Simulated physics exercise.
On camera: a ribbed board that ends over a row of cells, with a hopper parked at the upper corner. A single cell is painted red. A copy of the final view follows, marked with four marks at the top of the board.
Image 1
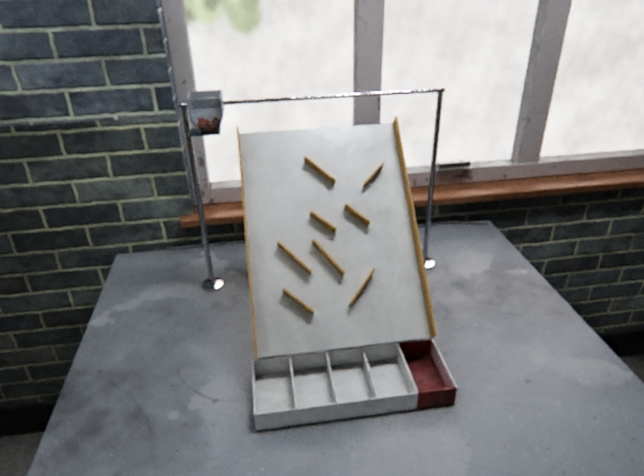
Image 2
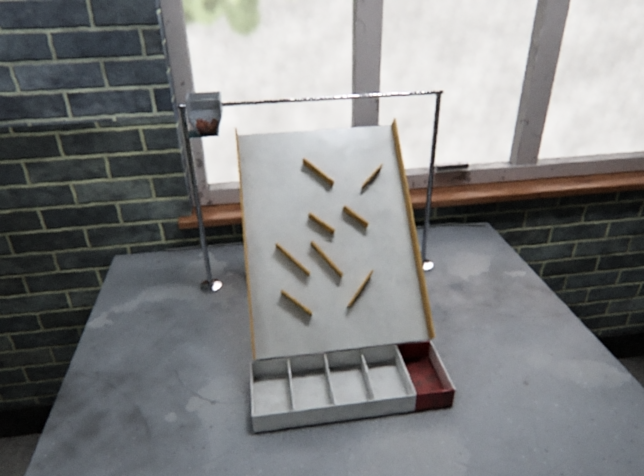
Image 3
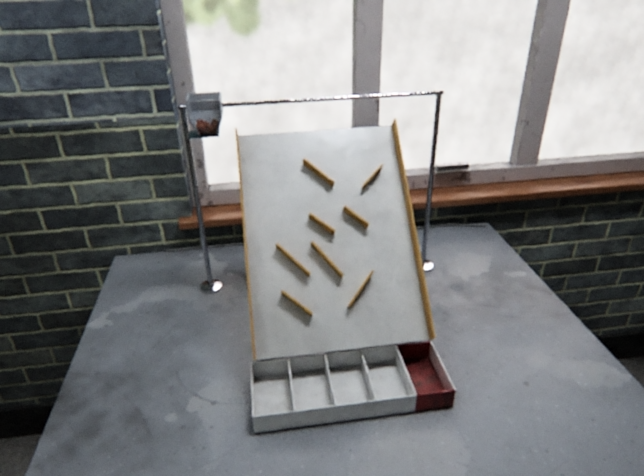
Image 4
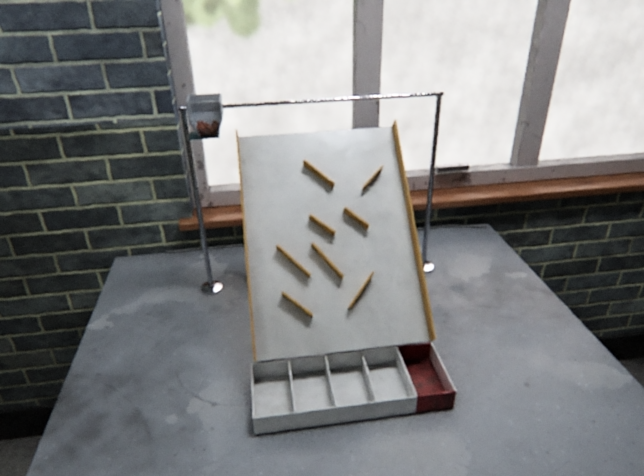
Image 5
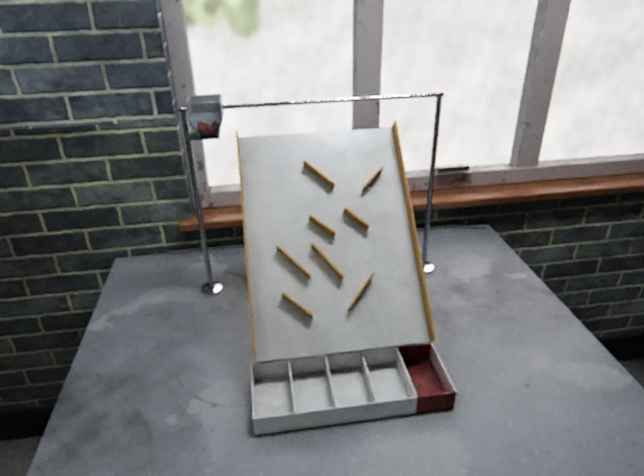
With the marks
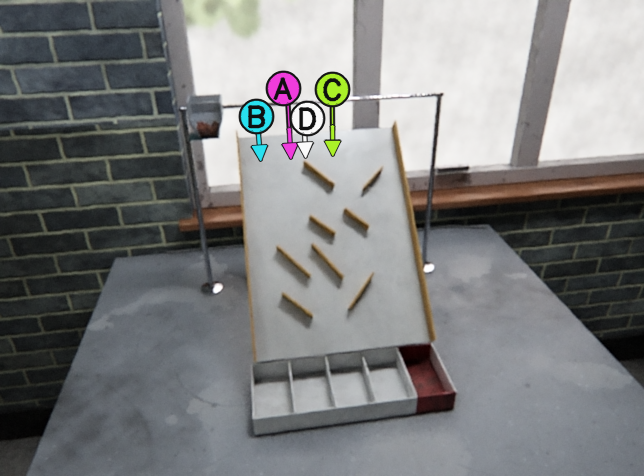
The footage shows a tilted pale board with short wooden ribs above a row of cells, the rightmost one red, while a small hopper sits at the upper left on a metal frame. Nothing visibly moves.
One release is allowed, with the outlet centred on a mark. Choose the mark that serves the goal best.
C is best.
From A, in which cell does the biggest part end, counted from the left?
The third.
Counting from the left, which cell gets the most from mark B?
The first.
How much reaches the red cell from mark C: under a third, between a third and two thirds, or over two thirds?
Mark C gives over two thirds.
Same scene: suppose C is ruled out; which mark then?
Mark D.
On the marked copy, mark A meets the board at (290, 153); mark B meets the board at (260, 155); mark C meets the board at (332, 150); mark D meets the board at (305, 152).
With A, a small share in the red cell, all but a few in other cells.
With B, none at all in the red cell, all but a few in other cells, a small share outside the box.
With C, the bulk in the red cell, a small share in other cells.
With D, close to two thirds in the red cell, close to a third in other cells.
